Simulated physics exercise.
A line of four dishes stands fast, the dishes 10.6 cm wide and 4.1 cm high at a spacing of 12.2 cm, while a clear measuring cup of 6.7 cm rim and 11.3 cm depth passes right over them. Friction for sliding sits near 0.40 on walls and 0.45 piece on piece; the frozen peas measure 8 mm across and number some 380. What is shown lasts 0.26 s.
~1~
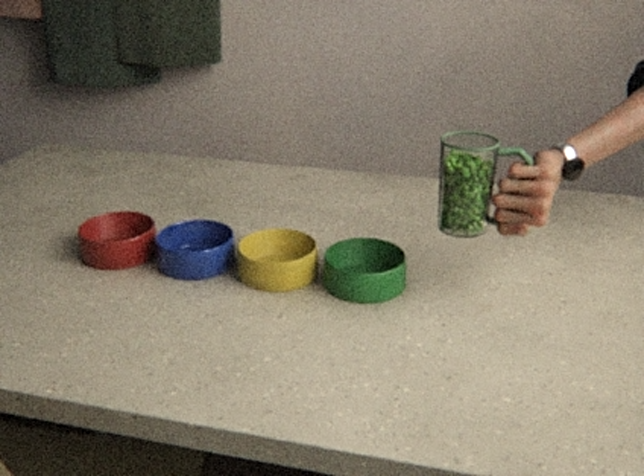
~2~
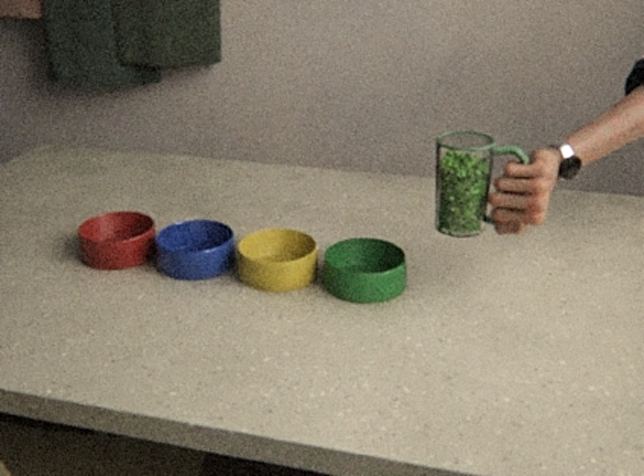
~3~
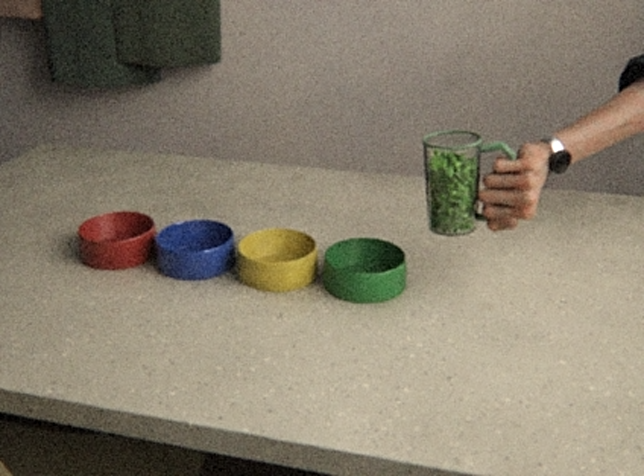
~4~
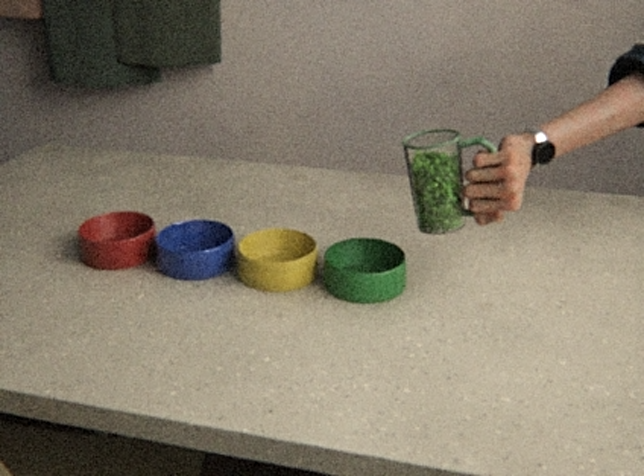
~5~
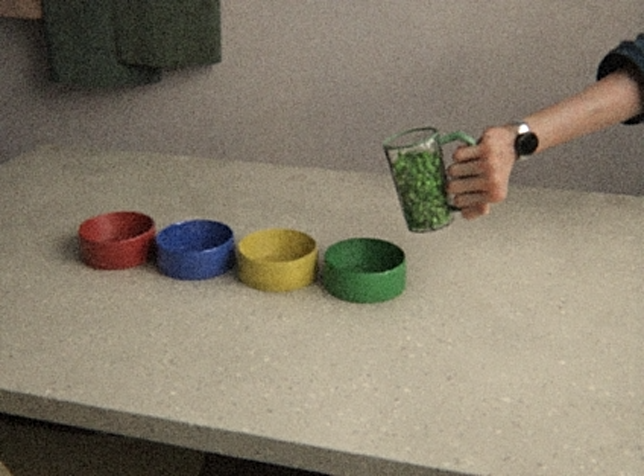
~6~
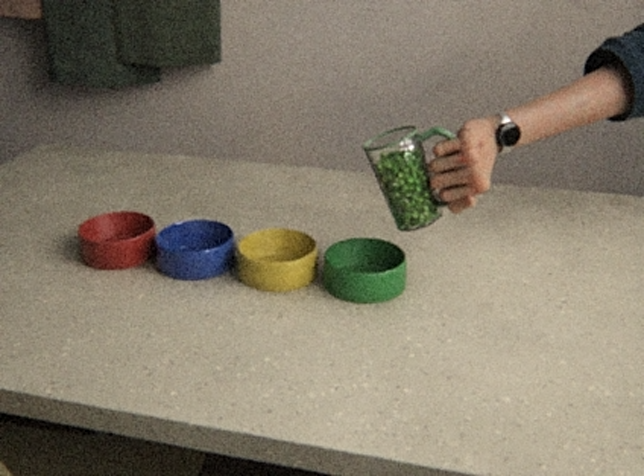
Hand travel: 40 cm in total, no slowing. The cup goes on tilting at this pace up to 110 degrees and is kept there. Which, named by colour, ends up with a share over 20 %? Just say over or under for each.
Going through them: Red dish comes out over, blue dish comes out under, green dish comes out under, yellow dish comes out under, counter comes out under.
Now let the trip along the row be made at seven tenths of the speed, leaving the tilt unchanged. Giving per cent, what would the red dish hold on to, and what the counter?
The shares would then be red 50 and counter 10.
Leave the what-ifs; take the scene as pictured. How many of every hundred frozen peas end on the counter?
I'd put it near 5 per cent.
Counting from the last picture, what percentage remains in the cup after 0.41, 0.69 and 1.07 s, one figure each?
First 100, then 95, then 20 per cent.
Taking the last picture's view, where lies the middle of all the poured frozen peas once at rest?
After settling, the middle sits near (115, 240).
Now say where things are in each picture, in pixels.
In the first frame, cup at (466, 185), tilt 0 degrees, lip at (442, 139), moved 0.0 cm; middle of the pieces at (463, 195); green dish at (365, 256); yellow dish at (278, 245); blue dish at (195, 236); red dish at (117, 227).
In the second frame, cup at (463, 185), tilt 1 degrees, lip at (437, 139), moved 0.4 cm; middle of the pieces at (460, 195).
In the third frame, cup at (452, 184), tilt 5 degrees, lip at (424, 140), moved 1.7 cm; middle of the pieces at (451, 194).
In the fourth frame, cup at (437, 183), tilt 11 degrees, lip at (404, 142), moved 3.6 cm; middle of the pieces at (436, 193).
In the fifth frame, cup at (421, 181), tilt 16 degrees, lip at (384, 144), moved 5.5 cm; middle of the pieces at (422, 191).
In the sixth frame, cup at (405, 180), tilt 22 degrees, lip at (365, 146), moved 7.5 cm; middle of the pieces at (407, 190); green dish at (365, 256); yellow dish at (278, 245); blue dish at (195, 236); red dish at (117, 227).
Then, 0.41 s after the last picture, tilt 69 degrees; cup holds 100 %.
Then, 0.69 s after the last picture, tilt 101 degrees; cup holds 95 %.
Then, 1.07 s after the last picture, tilt 110 degrees; cup holds 20 %, red 65 %.
In the end, red 95 %, blue 0 %, green 0 %, yellow 0 %, counter 5 %.
